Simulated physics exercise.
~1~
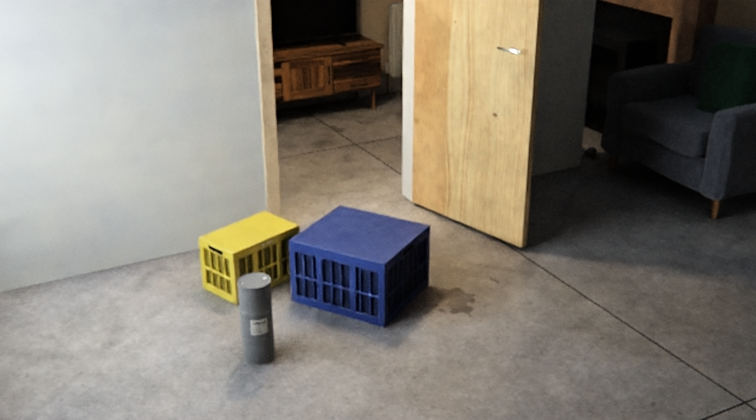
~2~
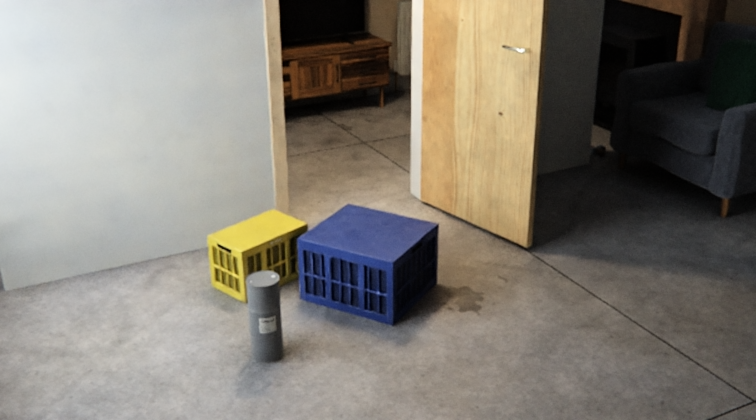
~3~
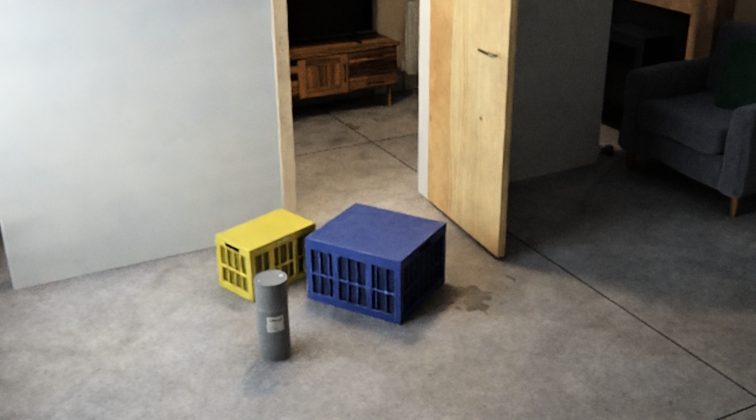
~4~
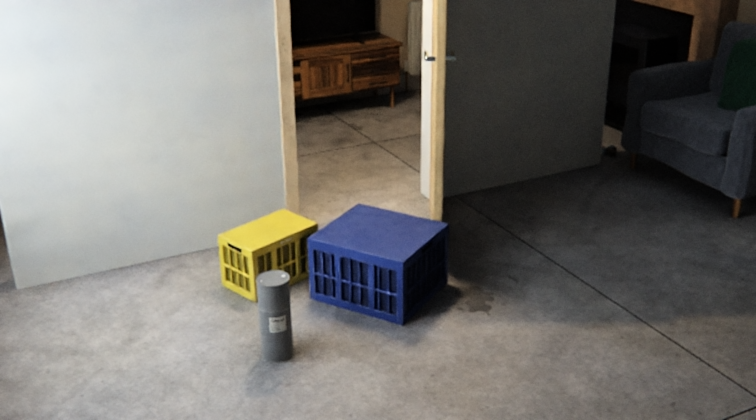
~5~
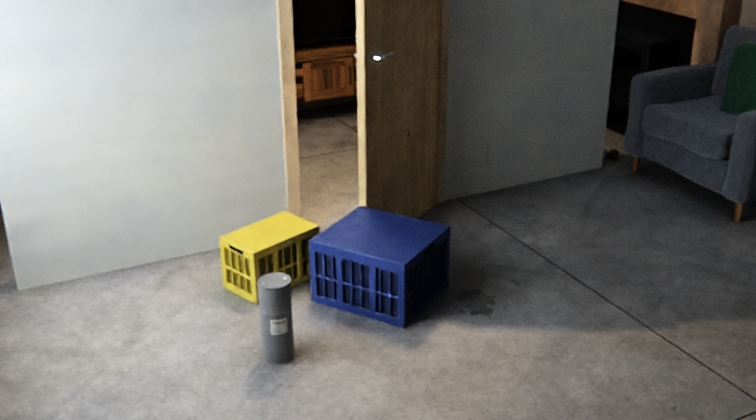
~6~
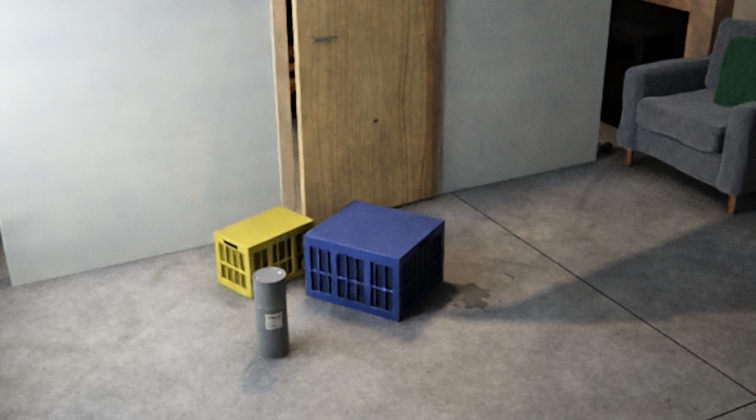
Wooden door swinging steadily toward its frame behind a blue crate, yellow crate and grey canister, ending almost closed.
